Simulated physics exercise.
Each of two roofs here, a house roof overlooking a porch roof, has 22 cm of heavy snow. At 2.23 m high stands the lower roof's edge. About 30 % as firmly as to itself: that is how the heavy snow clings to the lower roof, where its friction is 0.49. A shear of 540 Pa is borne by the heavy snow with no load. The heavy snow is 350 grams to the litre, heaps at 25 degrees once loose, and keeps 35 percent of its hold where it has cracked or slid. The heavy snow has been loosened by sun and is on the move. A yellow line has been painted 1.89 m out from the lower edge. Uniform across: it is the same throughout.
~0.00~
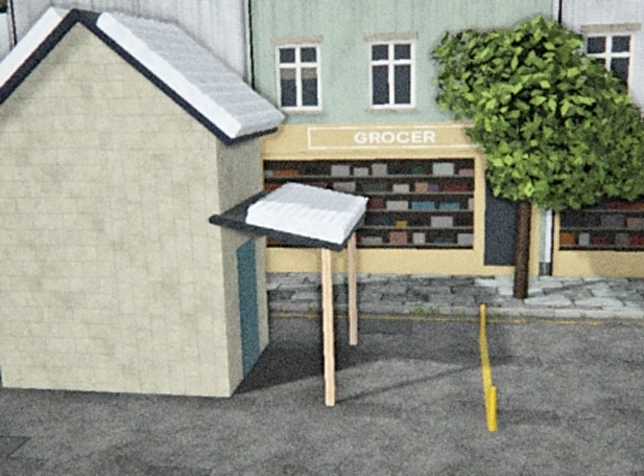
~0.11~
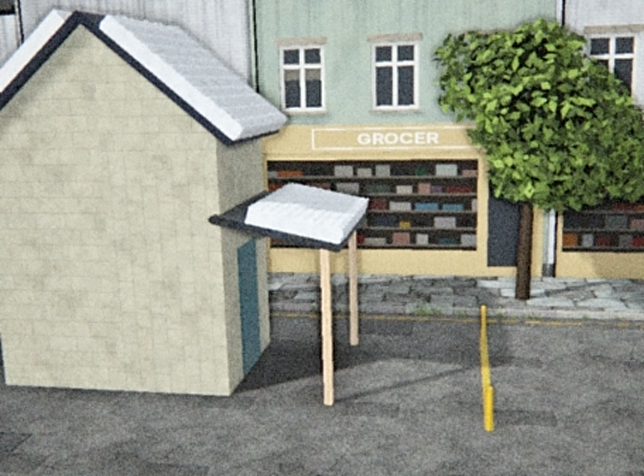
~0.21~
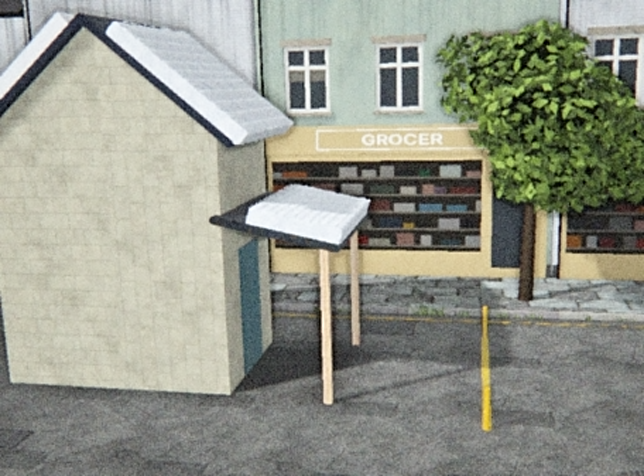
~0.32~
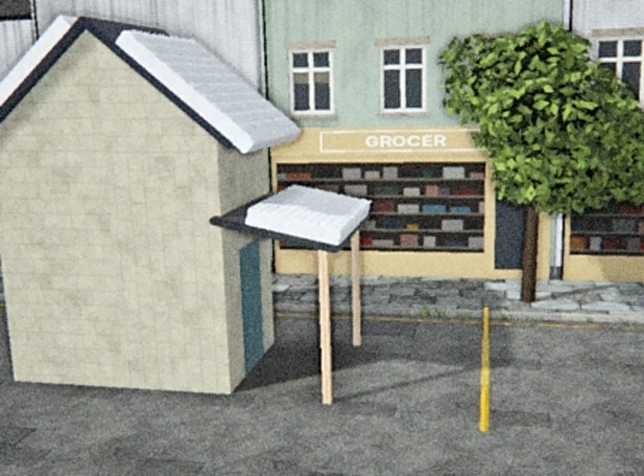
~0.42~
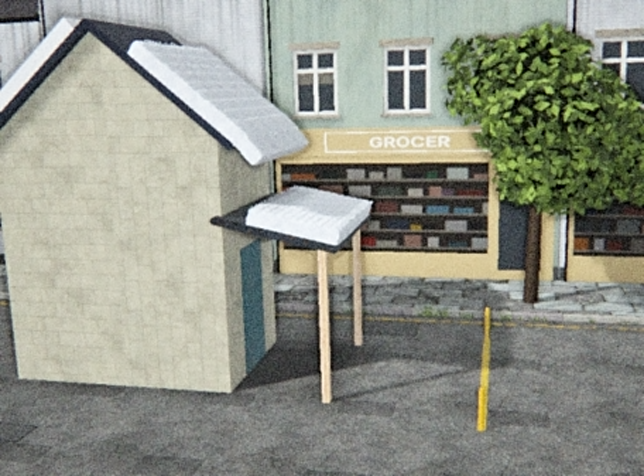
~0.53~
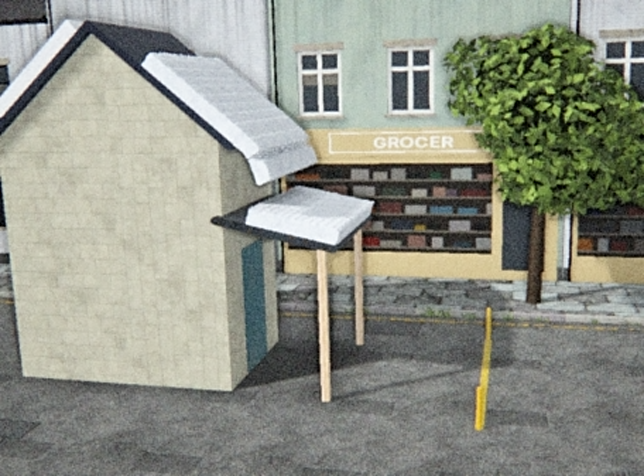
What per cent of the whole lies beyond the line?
Roughly 28 %.
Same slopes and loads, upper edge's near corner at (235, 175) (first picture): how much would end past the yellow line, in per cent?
In that case it would be around 2 percent.
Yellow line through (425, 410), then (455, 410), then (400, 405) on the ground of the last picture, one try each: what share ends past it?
Roughly 50 %, then 35 %, then 55 %.
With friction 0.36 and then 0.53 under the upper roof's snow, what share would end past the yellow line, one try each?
First try 18 per cent, second try 5 per cent.
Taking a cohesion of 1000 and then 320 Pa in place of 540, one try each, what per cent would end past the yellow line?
In turn about 10 %, 35 %.
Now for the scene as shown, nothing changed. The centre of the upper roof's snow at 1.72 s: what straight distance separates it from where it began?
Roughly 4.4 m.
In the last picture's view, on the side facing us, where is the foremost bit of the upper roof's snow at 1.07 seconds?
Near (355, 230), I'd say.
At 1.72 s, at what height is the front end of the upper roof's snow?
About 0.0 m.
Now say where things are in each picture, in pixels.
The first frame shows front end of the heavy snow at (235, 136).
The second frame shows front end of the heavy snow at (236, 138), its middle shifted 2.5 cm, 1 % of it past the upper edge, in one piece.
The third frame shows front end of the heavy snow at (240, 128), its middle shifted 9.9 cm, 4 % of it past the upper edge, in one piece.
The fourth frame shows front end of the heavy snow at (247, 137), its middle shifted 23 cm, 10 % of it past the upper edge, in one piece.
The fifth frame shows front end of the heavy snow at (256, 154), its middle shifted 41 cm, 18 % of it past the upper edge, cracking.
The sixth frame shows front end of the heavy snow at (266, 167), its middle shifted 64 cm, 28 % of it past the upper edge, cracking.
By 1.07 s, none is below the lower edge and 0 % is past the line.
By 1.72 s, 57 % is below the lower edge and 4 % is past the line.
By 2.36 s, 66 % is below the lower edge and 28 % is past the line.
By 3.00 s, 66 % is below the lower edge and 28 % is past the line.
By 3.10 s, at the end, 66 % is below the lower edge and 28 % is past the line.
